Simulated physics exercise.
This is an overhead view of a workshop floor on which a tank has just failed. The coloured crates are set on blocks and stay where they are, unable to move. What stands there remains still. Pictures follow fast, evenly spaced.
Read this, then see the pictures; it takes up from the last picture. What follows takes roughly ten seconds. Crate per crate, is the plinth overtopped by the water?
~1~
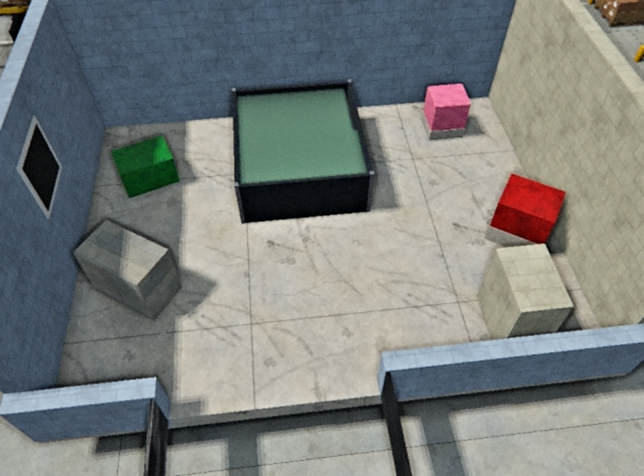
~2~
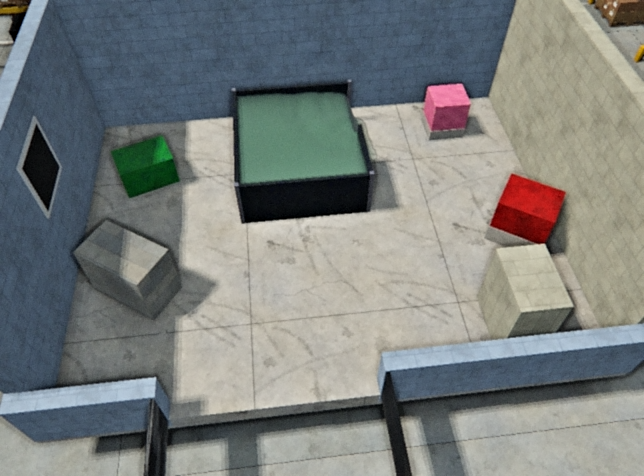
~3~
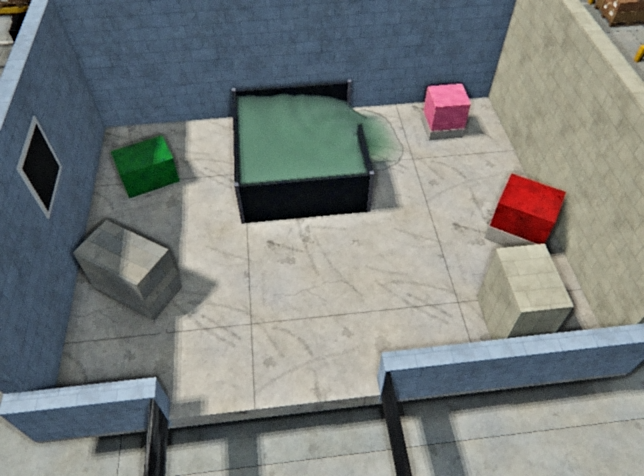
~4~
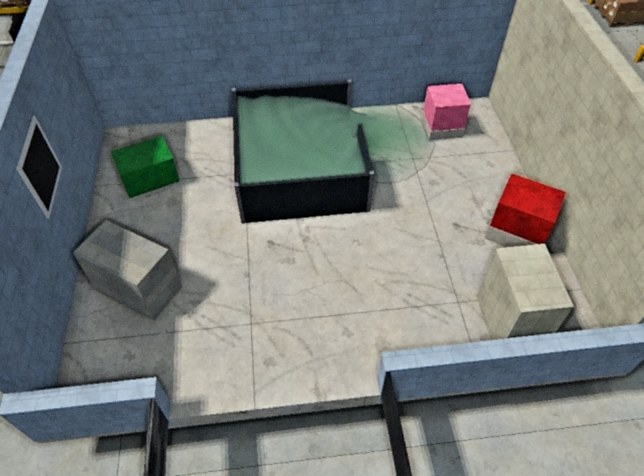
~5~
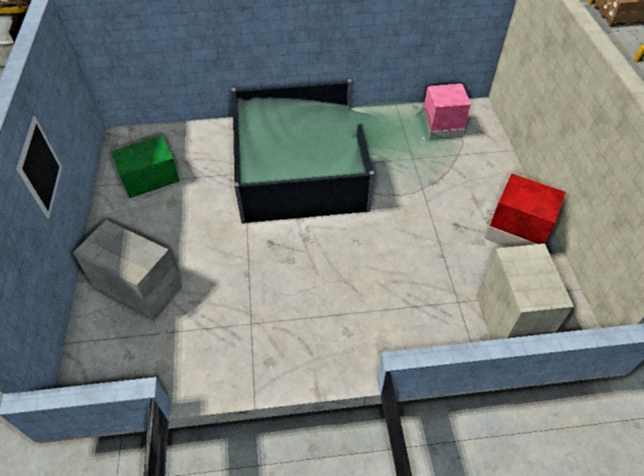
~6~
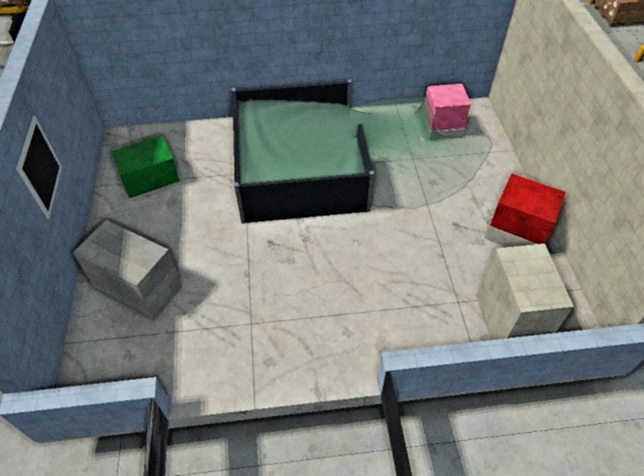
Red crate - overtopped, pink crate - overtopped, green crate - overtopped.
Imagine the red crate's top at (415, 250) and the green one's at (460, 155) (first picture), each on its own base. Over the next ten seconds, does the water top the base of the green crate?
The green crate crate gets flooded.
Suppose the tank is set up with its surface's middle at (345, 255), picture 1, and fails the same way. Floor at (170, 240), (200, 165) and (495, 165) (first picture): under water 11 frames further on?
As listed: Free of water, free of water, wet.
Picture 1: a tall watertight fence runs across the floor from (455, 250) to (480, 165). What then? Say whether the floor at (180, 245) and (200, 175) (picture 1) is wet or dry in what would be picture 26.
One after the other: Not flooded, free of water.
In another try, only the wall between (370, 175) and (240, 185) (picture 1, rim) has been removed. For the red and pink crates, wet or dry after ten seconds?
Red crate: Untouched; pink crate: Untouched.
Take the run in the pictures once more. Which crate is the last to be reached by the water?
Last is the green-painted one.
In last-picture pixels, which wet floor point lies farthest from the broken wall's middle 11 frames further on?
(602, 339).
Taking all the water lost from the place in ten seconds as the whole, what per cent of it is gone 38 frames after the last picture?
About 30 per cent.
A moment on, water covers 20 % of the floor; the red crate water round its plinth, the pink crate water round its plinth, the green crate not reached.
Next, water covers 25 % of the floor; the red crate water round its plinth, the pink crate water round its plinth, the green crate not reached.
Then, water covers 45 % of the floor; the red crate water round its plinth, the pink crate water round its plinth, the green crate not reached.
Later, water covers 85 % of the floor; the red crate water round its plinth, the pink crate water round its plinth, the green crate water round its plinth.
In the end, water covers 100 % of the floor; the red crate was topped, the pink crate was topped, the green crate was topped.
